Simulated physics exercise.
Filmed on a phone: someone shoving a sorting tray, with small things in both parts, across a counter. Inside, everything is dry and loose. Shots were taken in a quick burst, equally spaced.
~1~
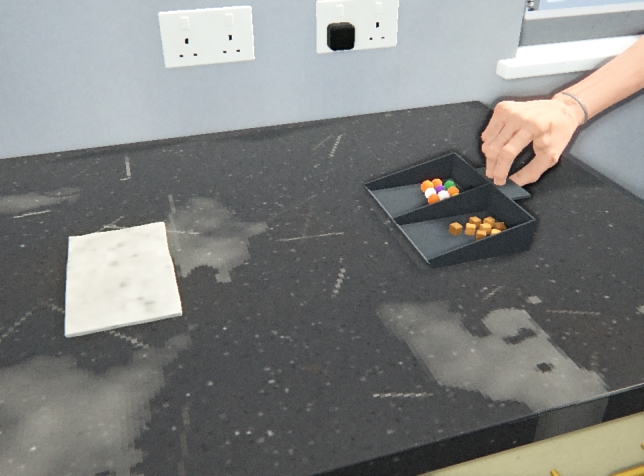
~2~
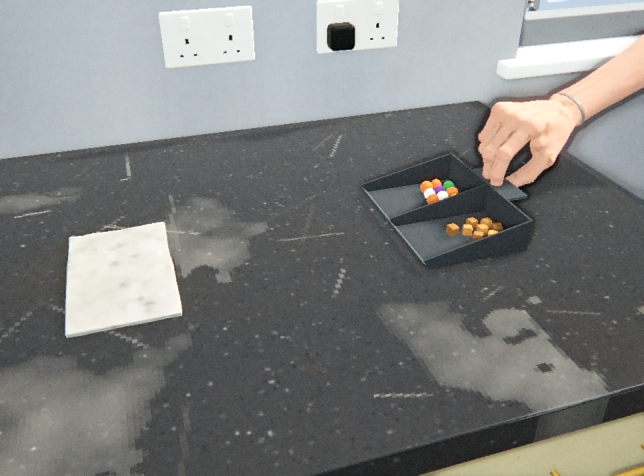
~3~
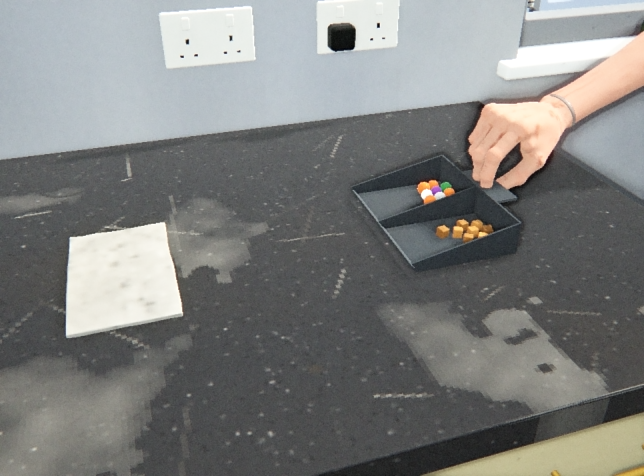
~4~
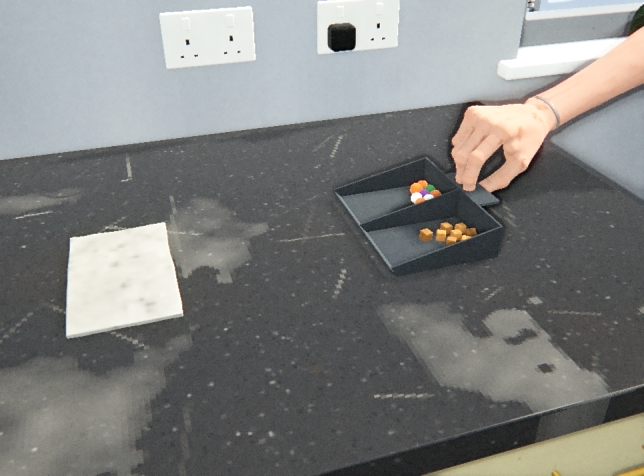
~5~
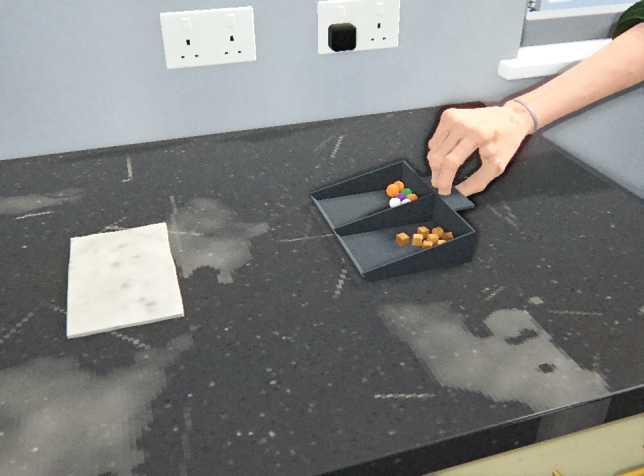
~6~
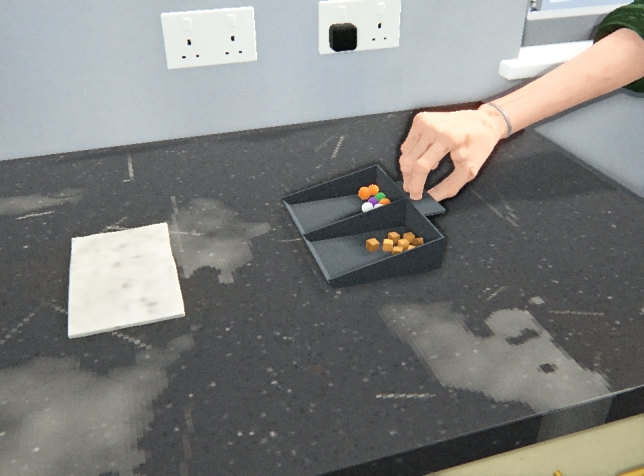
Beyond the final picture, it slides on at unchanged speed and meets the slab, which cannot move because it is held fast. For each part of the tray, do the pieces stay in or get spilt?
The near lot stays in; the far lot gets partly spilt.
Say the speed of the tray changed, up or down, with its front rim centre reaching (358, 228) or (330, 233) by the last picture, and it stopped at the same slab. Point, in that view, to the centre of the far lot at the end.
Around (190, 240), then around (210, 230).
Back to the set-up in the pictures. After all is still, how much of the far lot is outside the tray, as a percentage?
Estimated share: About 40 in a hundred.
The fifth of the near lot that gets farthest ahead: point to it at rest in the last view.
Centre close to (195, 280) px.
Then, 0.10 s later than the last frame, tray still sliding, front rim near (244, 247); near lot all inside; far lot all inside.
Then, 0.31 s later than the last frame, tray stopped at the slab; near lot all inside, moved towards the front rim; far lot all inside, moved towards the front rim.
Then, 0.52 s later than the last frame, tray stopped at the slab; near lot all inside, moved towards the front rim; far lot roughly a third out of the tray.
When it is over, tray stopped at the slab; near lot all inside, moved towards the front rim; far lot roughly a third out of the tray.
